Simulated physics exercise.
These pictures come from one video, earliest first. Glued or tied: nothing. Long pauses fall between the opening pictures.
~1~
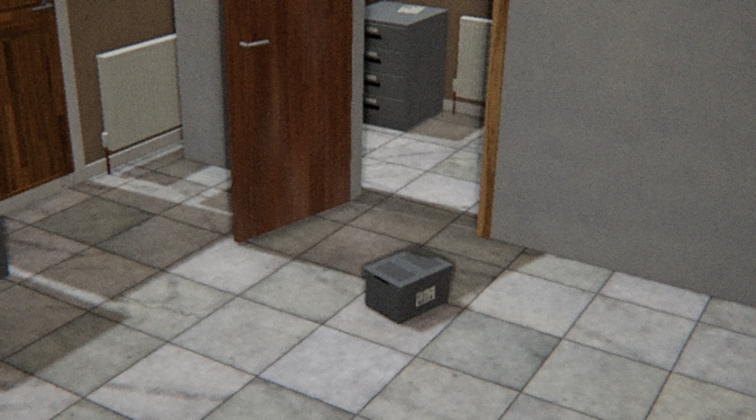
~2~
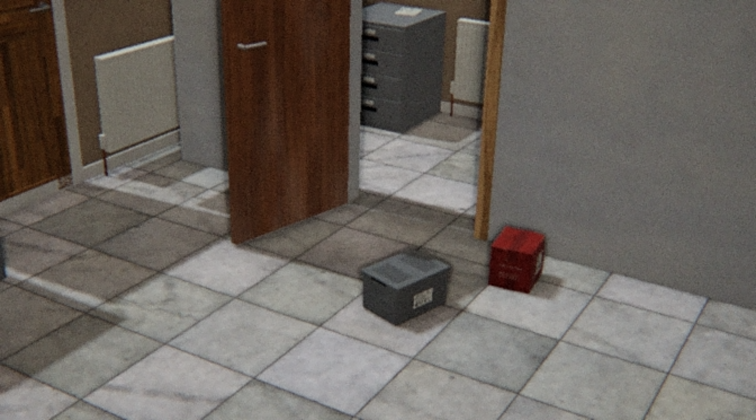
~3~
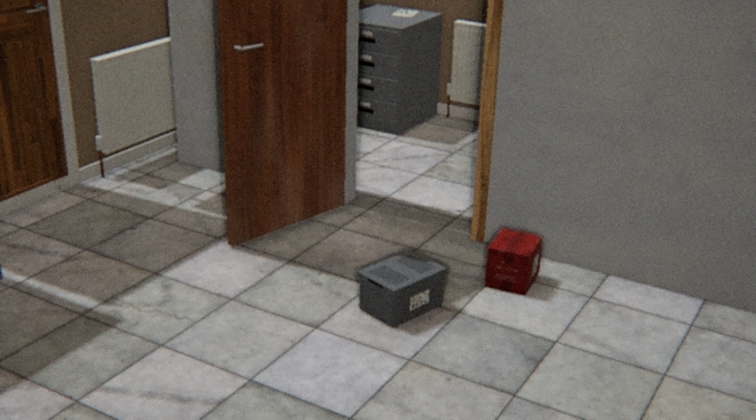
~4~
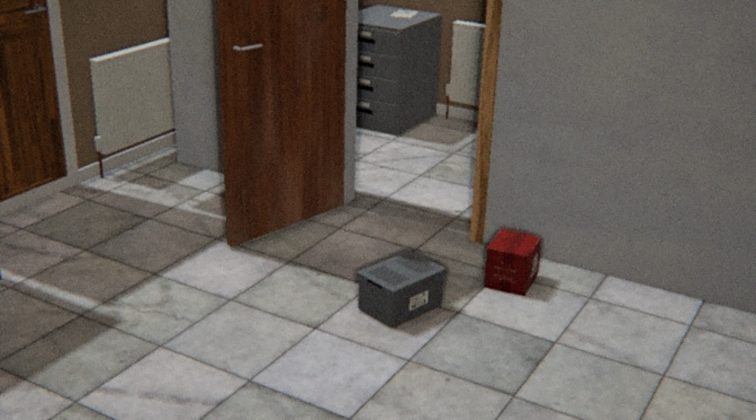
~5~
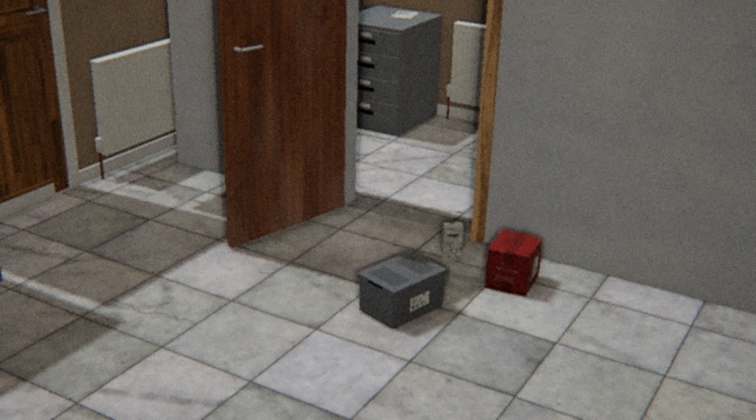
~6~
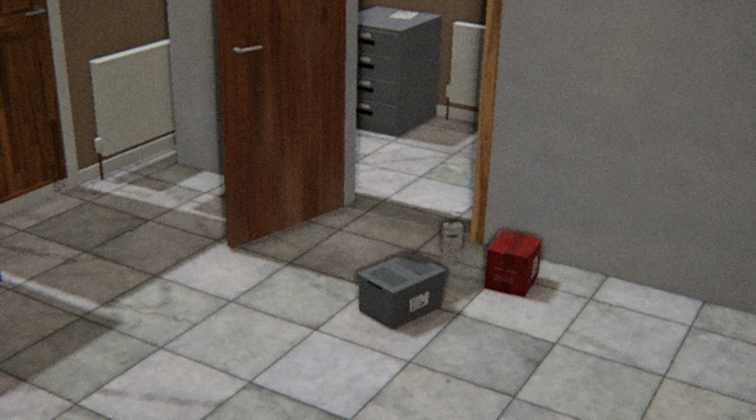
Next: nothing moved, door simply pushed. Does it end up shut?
It goes shut.
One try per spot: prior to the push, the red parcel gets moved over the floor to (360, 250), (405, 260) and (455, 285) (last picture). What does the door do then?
Going through the tries in order: It gets all the way shut, then it is obstructed, then it gets all the way shut.
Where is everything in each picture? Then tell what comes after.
Door wide open and still, in the first frame.
Door wide open and still; red parcel (517, 260); grey tote (405, 287), in the second frame.
Door wide open and still; red parcel (514, 261); grey tote (402, 289), in the third frame.
Door wide open and still; red parcel (513, 262); grey tote (401, 289), in the fourth frame.
Door wide open and still; red parcel (514, 262); grey tote (402, 290), in the fifth frame.
Door wide open and still; white carton (452, 242); red parcel (513, 263), in the sixth frame.
Then, 0.90 s past the last view, door at 66°.
Then, 1.30 s past the last view, door at 32°.
Finally, door at 0°; all 3 still in place. Final places as the last picture's camera would see them, white carton near (456, 243).
